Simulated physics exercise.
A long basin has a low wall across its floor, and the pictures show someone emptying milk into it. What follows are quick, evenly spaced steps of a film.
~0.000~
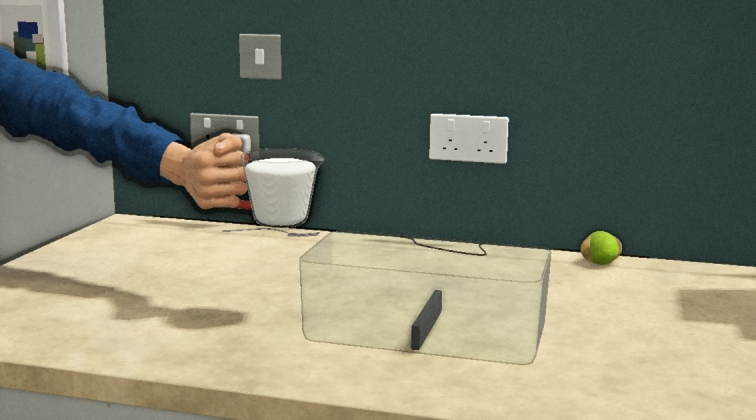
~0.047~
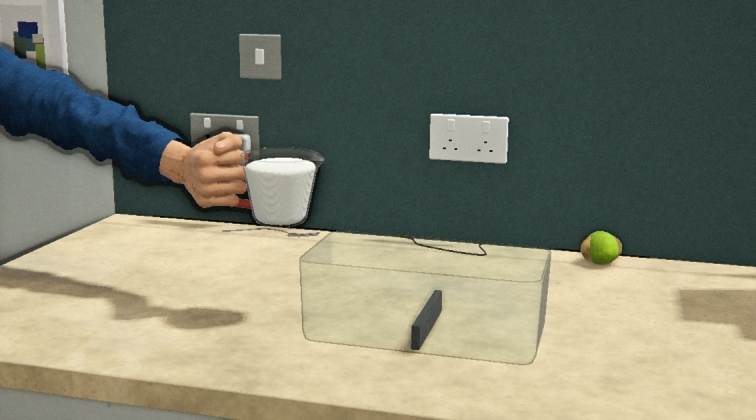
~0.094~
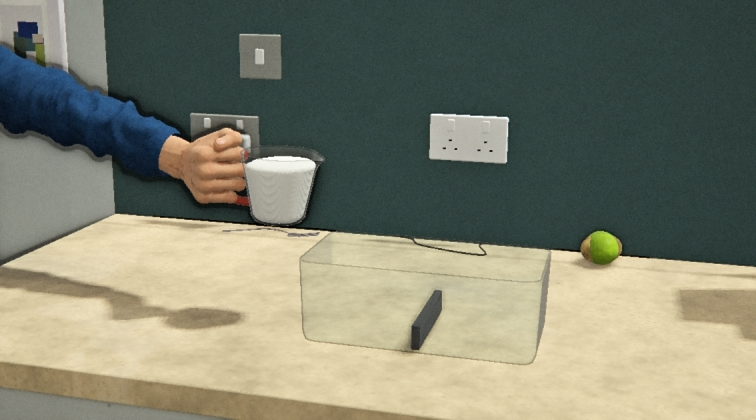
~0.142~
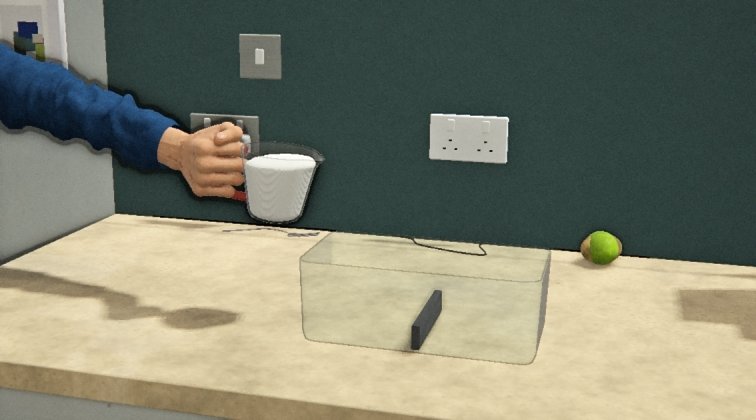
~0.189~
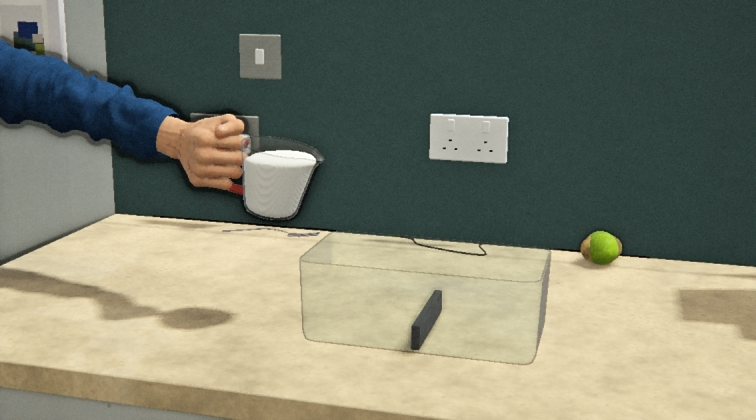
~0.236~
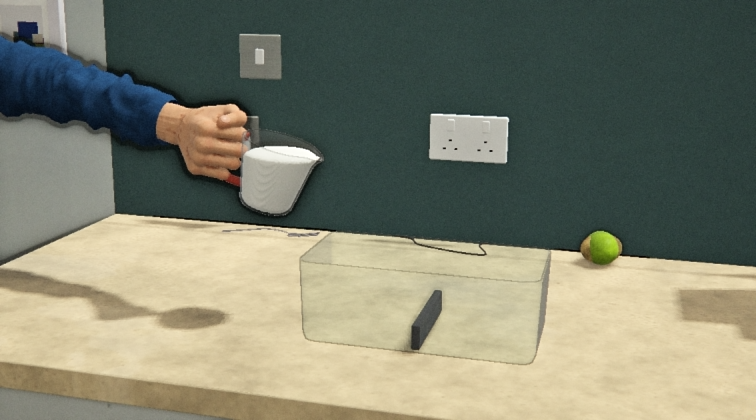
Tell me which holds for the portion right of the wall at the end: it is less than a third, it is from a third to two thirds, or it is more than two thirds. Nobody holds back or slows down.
It is less than a third.
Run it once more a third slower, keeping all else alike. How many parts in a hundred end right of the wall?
Something like 10 in a hundred.
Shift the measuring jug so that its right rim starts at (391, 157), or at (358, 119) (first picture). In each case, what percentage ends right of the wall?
90 %, then 75 %.
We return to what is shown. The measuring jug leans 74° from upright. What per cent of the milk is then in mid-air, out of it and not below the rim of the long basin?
I'd put it near 25 per cent.
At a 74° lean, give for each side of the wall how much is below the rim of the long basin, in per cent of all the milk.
About 5 per cent on the left and 0 on the right.
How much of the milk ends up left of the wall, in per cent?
About 85 percent.
A moment on, the measuring jug is tipped part way and 67 per cent is still to pour, 6 is left of the wall and 0 right of it.
Next, the measuring jug is tipped right over and 11 per cent is still to pour, 58 is left of the wall and 2 right of it.
Then the measuring jug is tipped right over and 0 per cent is still to pour, 83 is left of the wall and 8 right of it.
Later the measuring jug is tipped right over and 0 per cent is still to pour, 84 is left of the wall and 10 right of it.
In the end 84 per cent lies left of the wall, 10 right of it and 6 outside.
